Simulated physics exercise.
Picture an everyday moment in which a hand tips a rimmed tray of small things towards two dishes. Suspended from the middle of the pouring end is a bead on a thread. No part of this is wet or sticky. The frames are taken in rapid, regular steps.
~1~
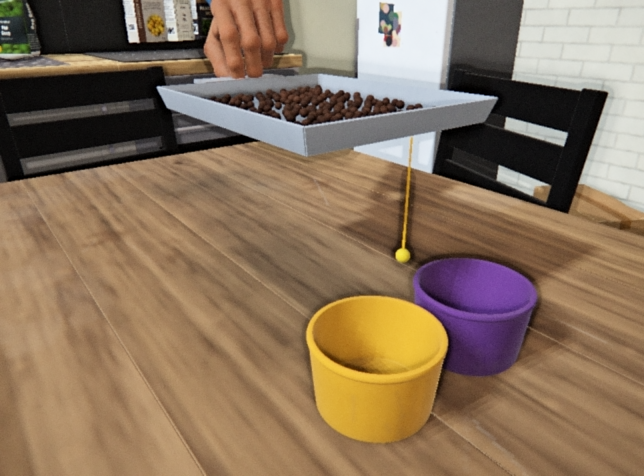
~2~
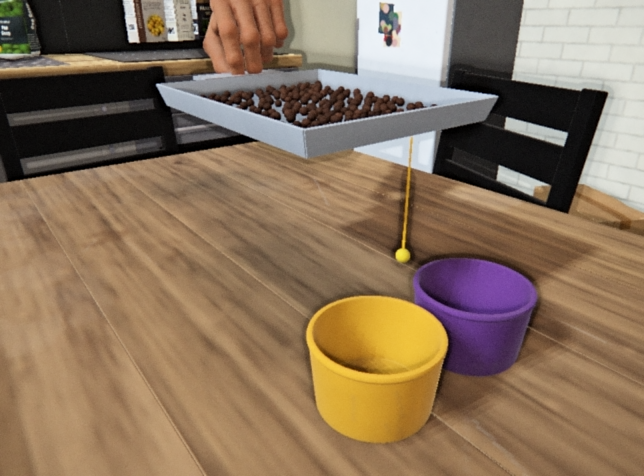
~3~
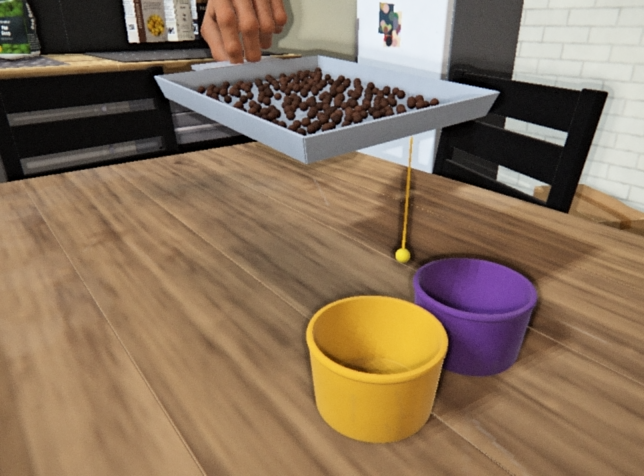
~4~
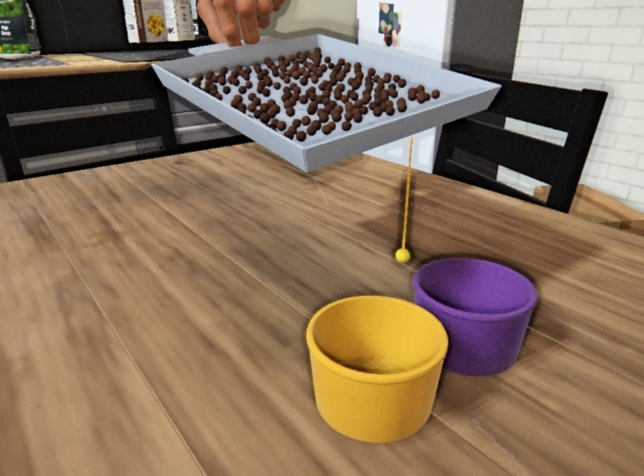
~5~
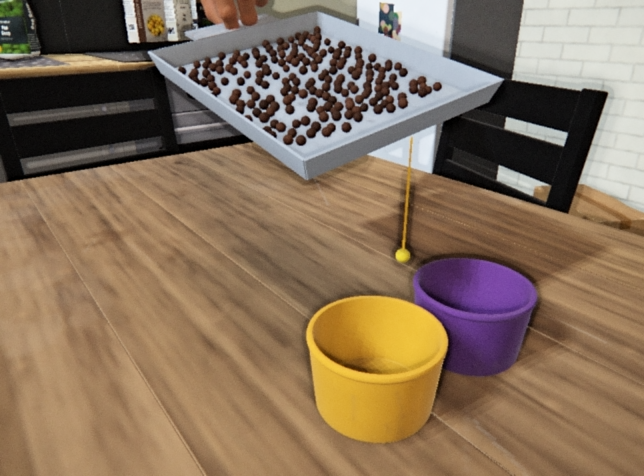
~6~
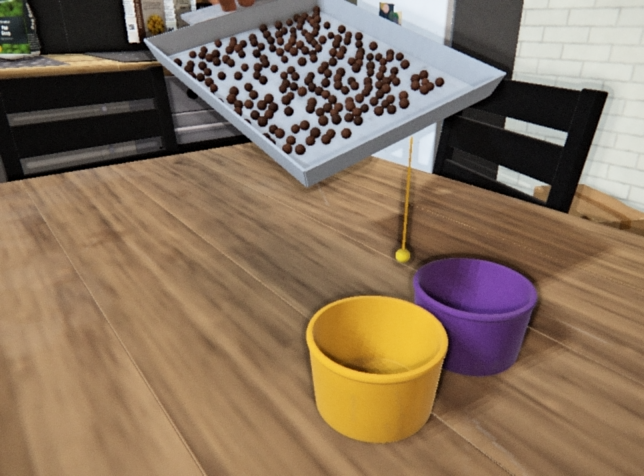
A hand steadily tilts a grey tray of small brown balls above two colourful dishes.
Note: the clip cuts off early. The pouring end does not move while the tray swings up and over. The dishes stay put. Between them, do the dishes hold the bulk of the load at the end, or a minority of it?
Catch falls short of half.
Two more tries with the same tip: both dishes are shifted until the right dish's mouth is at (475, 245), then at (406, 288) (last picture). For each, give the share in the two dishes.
You'd end up with around 0 per cent and then around 60 per cent.
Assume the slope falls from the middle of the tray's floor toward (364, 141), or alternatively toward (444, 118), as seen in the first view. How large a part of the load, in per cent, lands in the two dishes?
The first try would leave around 80 per cent there, the second around 10 per cent.
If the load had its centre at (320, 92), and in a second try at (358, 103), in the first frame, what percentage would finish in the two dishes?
About 30 % and 30 %.
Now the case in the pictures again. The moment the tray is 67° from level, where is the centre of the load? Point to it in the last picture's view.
Centre estimate: (313, 185).
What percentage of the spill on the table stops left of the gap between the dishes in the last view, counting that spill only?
Roughly 100 in a hundred.
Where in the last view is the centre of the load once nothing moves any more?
I'd say the middle ends up at about (313, 379).
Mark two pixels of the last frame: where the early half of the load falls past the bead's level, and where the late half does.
Near (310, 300) and later near (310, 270).
Soon, tray tipped steeply; about two thirds on the tray; a small part in the left dish; a small part outside both; about a quarter in the air.
A while on, tray tipped past a quarter turn; a stray few on the tray; about a quarter in the left dish; about two thirds outside both; a small part in the air.
Towards the end, tray tipped past a quarter turn; about a quarter in the left dish; about two thirds outside both.
Finally, tray tipped past a quarter turn; about a quarter in the left dish; none in the right dish; about two thirds outside both.
